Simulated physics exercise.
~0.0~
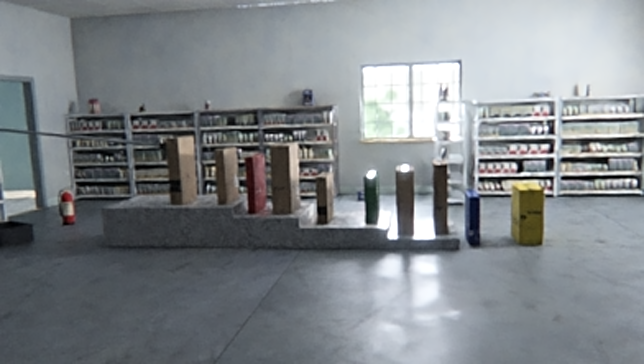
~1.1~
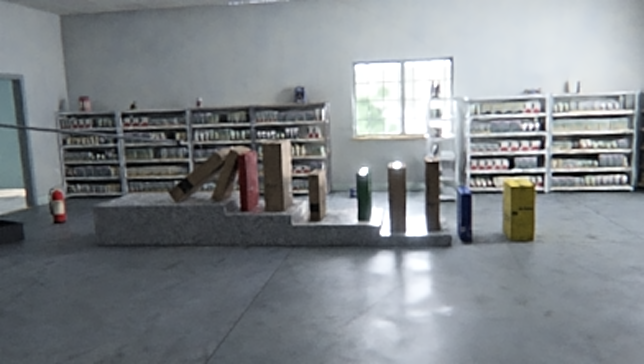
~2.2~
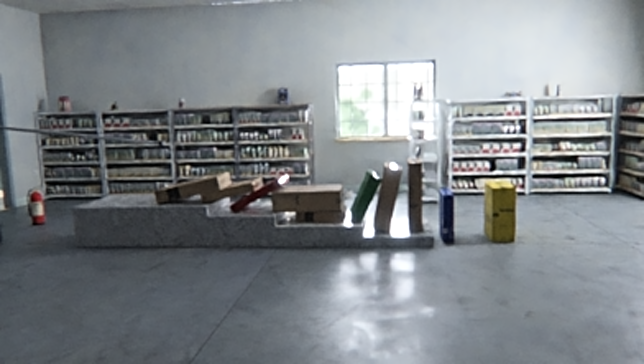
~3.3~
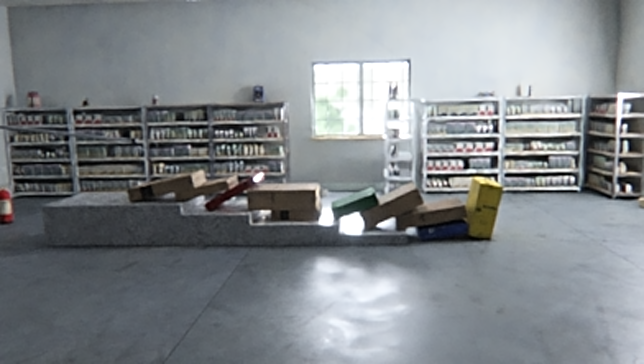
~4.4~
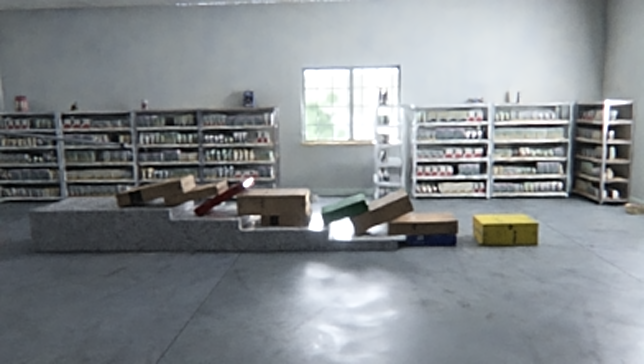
To begin with, ten upright cartons stand in a row down low grey steps in a storeroom lined with shelves, with a thin pole reaching in from the left beside the first. The first carton tips right into its neighbours, and the red one leans over too. The toppling travels down the steps, leaving the upper cartons slumped while the green one starts to tilt. Next the green carton and those beyond it go down, the blue one falls flat, and the yellow one leans right. Finally the yellow carton drops onto its side, and none remains standing.
